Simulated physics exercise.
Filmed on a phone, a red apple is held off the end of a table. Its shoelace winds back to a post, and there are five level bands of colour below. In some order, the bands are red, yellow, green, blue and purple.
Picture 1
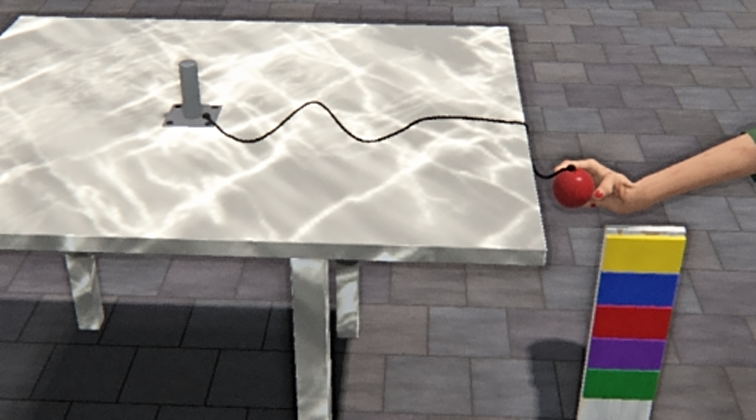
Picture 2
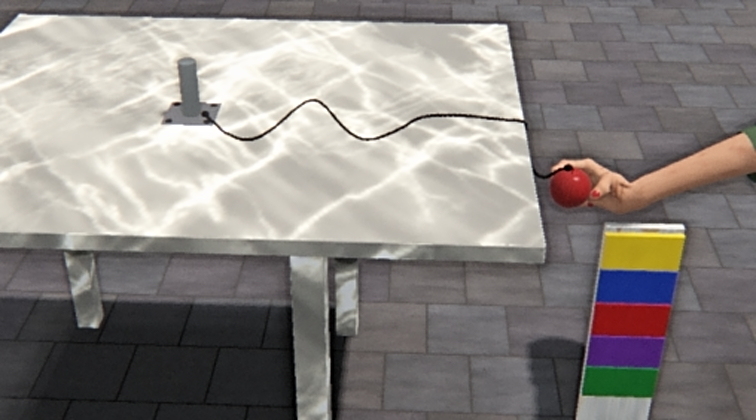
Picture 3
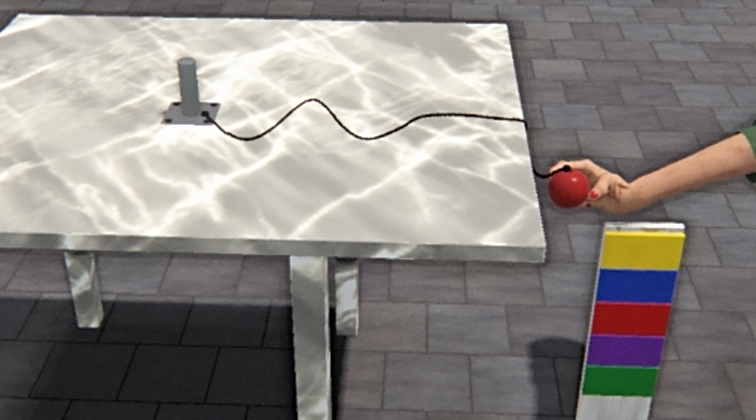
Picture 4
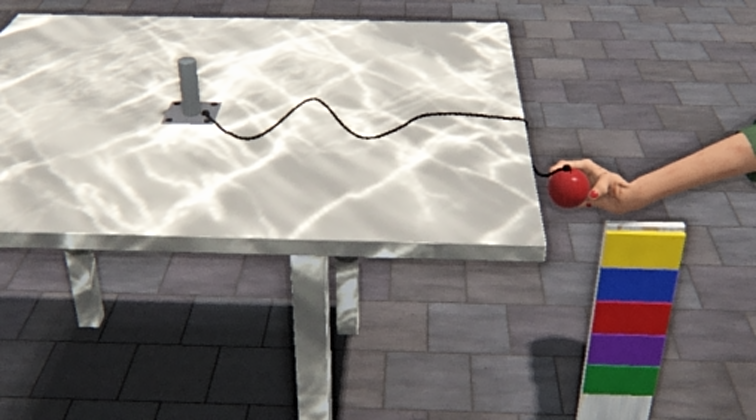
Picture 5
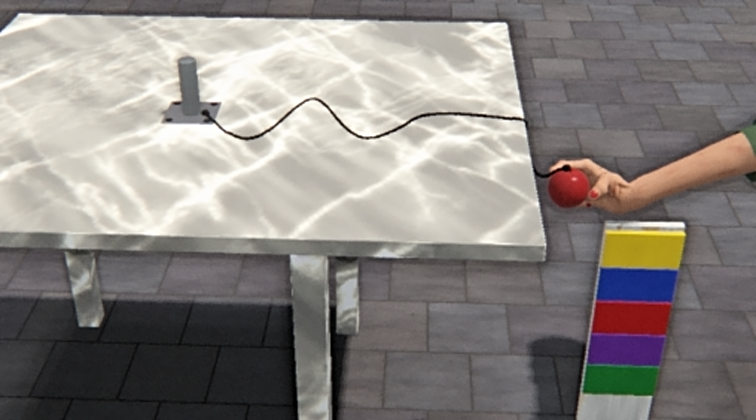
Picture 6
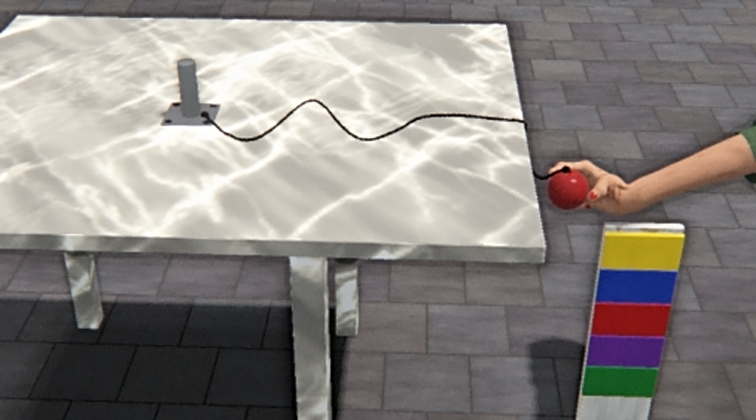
Almost nothing moves as a hand reaching in from the right holds a red ball just off the end of a pale, glossy table on grey paving, seen from slightly above. A dark cord winds from a grey post at left across the tabletop to the ball, above yellow, blue, red, purple and green bands. The ball shifts very slightly left early on, then stays still.
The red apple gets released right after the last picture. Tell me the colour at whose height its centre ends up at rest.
It ends up level with purple.
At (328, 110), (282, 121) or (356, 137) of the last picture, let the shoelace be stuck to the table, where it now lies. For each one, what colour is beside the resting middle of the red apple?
Going through them one at a time, the answers are blue; red; yellow.
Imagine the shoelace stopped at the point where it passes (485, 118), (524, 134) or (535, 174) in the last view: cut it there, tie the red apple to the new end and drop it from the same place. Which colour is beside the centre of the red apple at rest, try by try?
Going cut by cut, you'd get yellow, then blue, then red.
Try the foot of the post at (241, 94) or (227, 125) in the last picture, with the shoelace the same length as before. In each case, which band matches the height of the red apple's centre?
First try: Green; second try: Green.
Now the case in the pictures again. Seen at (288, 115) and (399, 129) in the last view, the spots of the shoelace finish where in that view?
Result - first point (347, 120), second point (525, 144).
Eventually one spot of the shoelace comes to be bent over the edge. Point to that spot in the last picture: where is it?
The point sits close to (389, 134).
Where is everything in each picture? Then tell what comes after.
The first picture shows red apple (573, 188); yellow (643, 256); blue (637, 291); red (632, 324); purple (626, 356); green (621, 386).
The second picture shows red apple (570, 188); shoelace through (226, 133) (292, 112) (342, 126) (413, 121) (510, 121).
The third picture shows red apple (568, 188).
The fourth picture shows red apple (569, 188); shoelace through (226, 132) (292, 111) (342, 124) (414, 120) (510, 119).
The fifth picture shows red apple (569, 188).
The sixth picture shows red apple (568, 189); shoelace through (225, 133) (291, 112) (341, 126) (413, 121) (510, 120).
Soon after, apple near (486, 329); level with purple.
After that, apple near (500, 348); level with purple.
In the end, apple near (504, 346); level with purple. Its middle rests at the purple band.
